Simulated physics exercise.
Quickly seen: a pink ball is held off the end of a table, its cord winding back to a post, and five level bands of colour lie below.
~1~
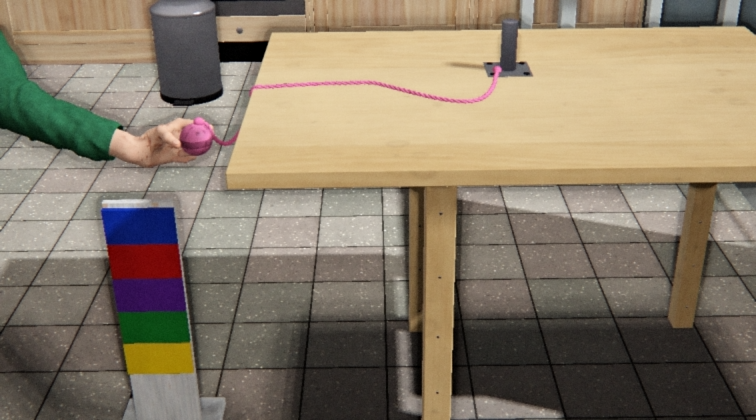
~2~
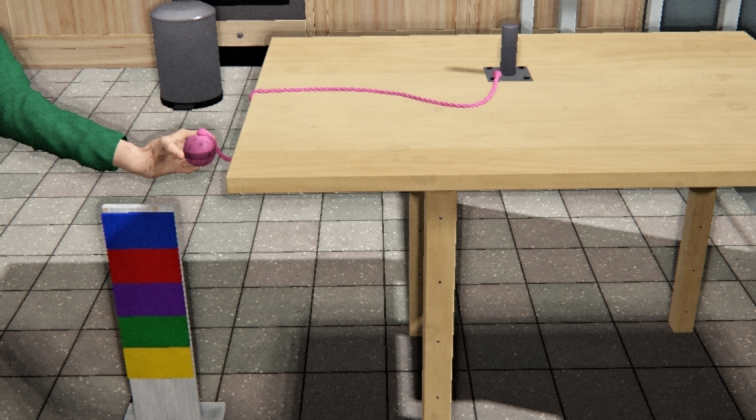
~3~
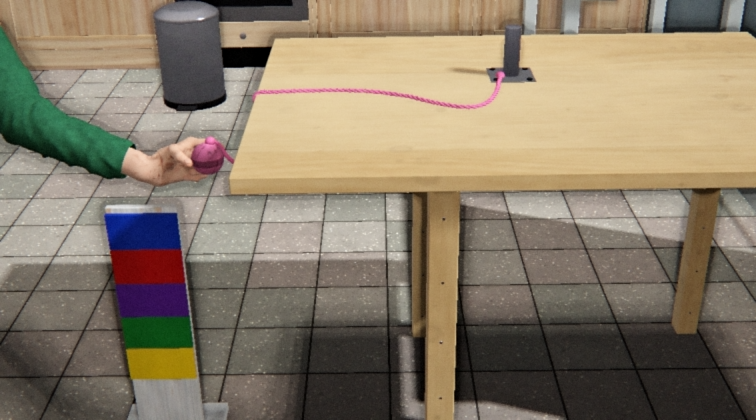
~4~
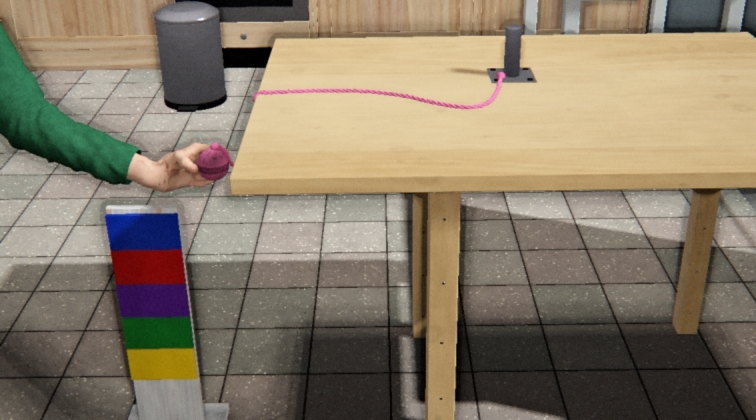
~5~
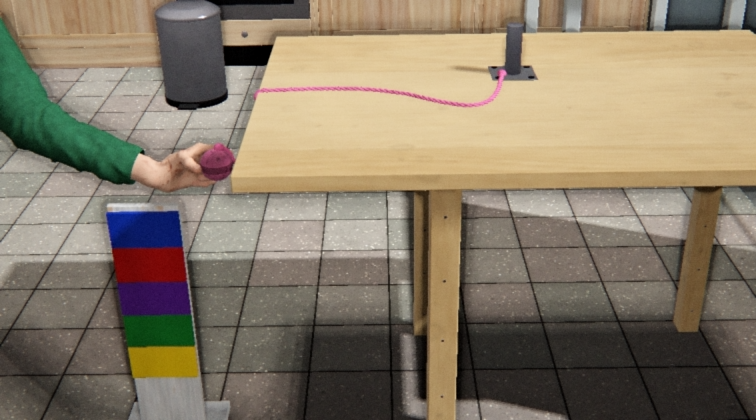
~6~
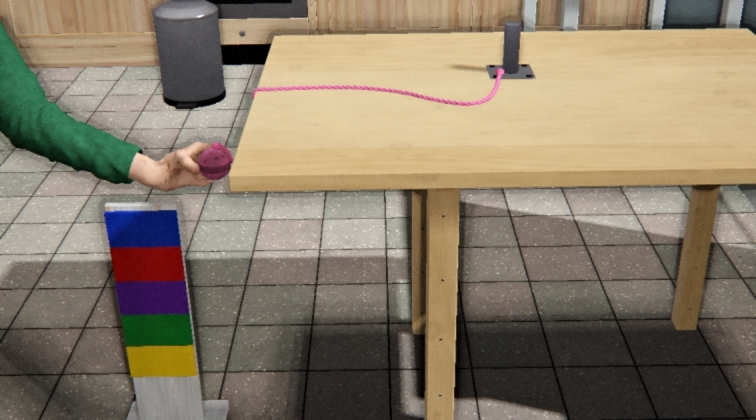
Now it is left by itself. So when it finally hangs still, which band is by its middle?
At purple.
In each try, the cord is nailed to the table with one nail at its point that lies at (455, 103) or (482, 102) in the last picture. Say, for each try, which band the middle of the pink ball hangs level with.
Each in turn comes out as red, red.
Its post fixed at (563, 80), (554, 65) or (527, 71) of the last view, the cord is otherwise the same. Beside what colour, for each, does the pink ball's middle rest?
Result 1: Red. Result 2: Red. Result 3: Purple.
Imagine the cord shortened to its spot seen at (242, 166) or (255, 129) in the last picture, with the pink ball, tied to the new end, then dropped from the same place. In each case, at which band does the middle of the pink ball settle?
Red; blue.
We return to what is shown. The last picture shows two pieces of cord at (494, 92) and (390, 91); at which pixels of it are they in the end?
To (440, 77) for the first and to (315, 89) for the second.
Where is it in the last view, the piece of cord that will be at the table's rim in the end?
Approx. (326, 88).
Soon after, ball near (230, 276); level with red.
Then, ball near (288, 290); level with purple.
Further on, ball near (260, 286); level with purple.
At rest, ball near (269, 287); level with purple. The purple one.
